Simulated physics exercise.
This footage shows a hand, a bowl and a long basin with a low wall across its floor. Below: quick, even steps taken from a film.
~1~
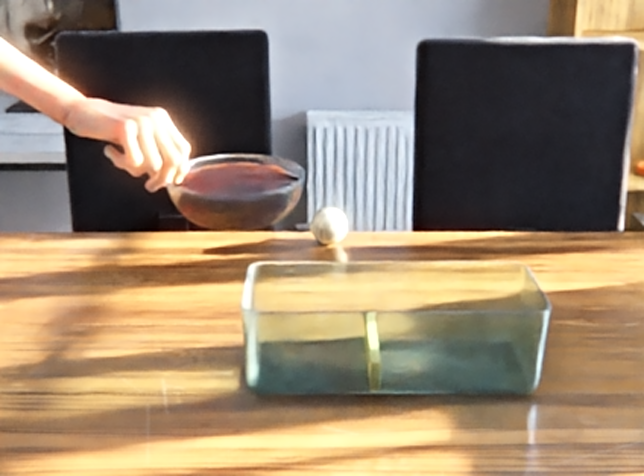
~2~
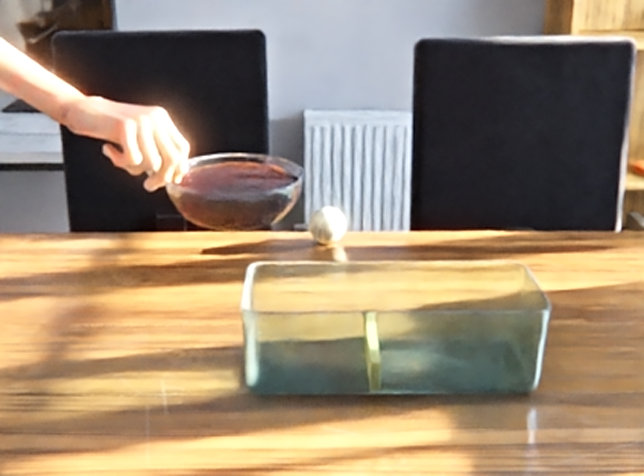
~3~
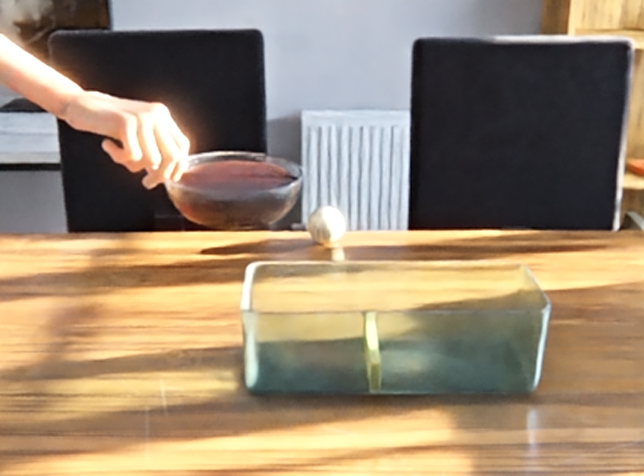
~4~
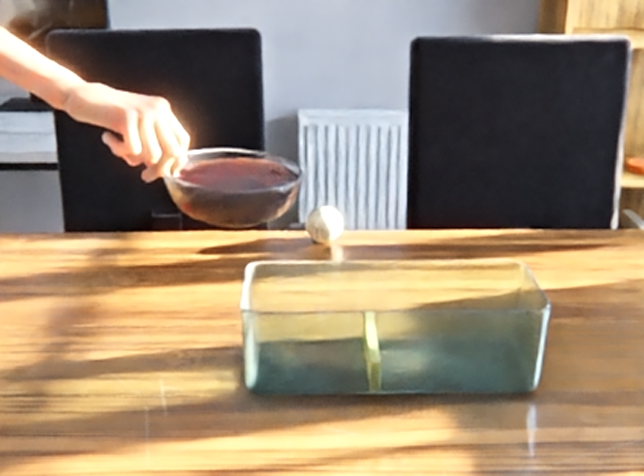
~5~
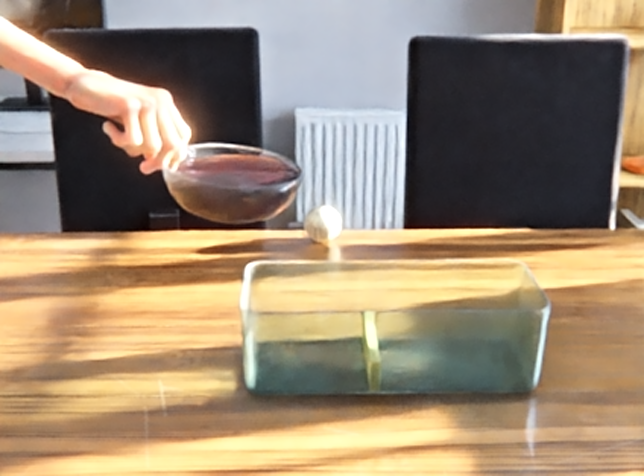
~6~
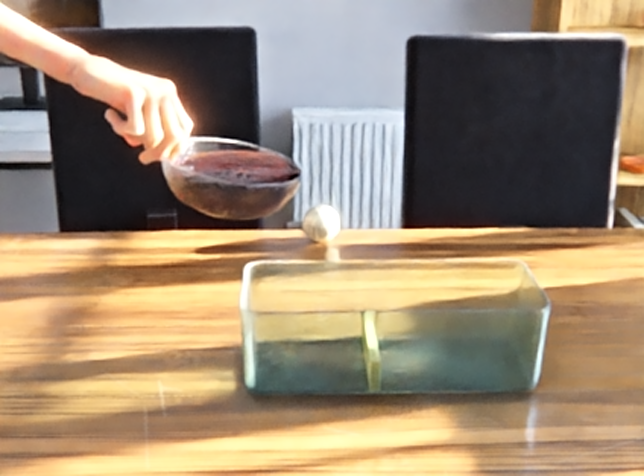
A hand reaching in from the left holds a clear glass bowl of dark reddish liquid above a sunlit wooden table, seen from the front at a slightly raised angle. A small pale ball sits beyond a greenish glass basin with a low yellowish wall inside, before two black chairs and a white radiator. The hand gradually tilts the bowl slightly rightward as the view shifts very slightly.
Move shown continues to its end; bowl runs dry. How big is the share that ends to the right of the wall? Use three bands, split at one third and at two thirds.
Over two thirds ends up there.
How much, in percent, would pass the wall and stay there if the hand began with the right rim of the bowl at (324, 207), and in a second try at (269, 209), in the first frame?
Start one gives close to 90 percent, start two close to 10 percent.
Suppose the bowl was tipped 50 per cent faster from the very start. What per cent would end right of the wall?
About 80 per cent.
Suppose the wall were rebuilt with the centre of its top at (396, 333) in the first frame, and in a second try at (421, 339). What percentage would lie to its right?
It works out to around 45 per cent for the first and around 10 per cent for the second.
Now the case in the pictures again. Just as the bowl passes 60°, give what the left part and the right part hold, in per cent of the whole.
Left: Some 10 %. Right: Some 10 %.
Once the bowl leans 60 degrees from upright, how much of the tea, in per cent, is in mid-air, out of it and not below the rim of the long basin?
45 %.
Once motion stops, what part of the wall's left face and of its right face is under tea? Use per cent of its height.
Some 20 per cent left and 50 right.
A moment on, the tilt is 60° and 36 per cent is still to pour, 10 is left of the wall and 9 right of it.
Next, the tilt is 92° and 1 per cent is still to pour, 15 is left of the wall and 74 right of it.
Then the tilt is 99° and 0 per cent is still to pour, 20 is left of the wall and 79 right of it.
Later the tilt is 99° and 0 per cent is still to pour, 20 is left of the wall and 79 right of it.
Finally, 20 per cent lies left of the wall, 79 right of it and 1 outside.
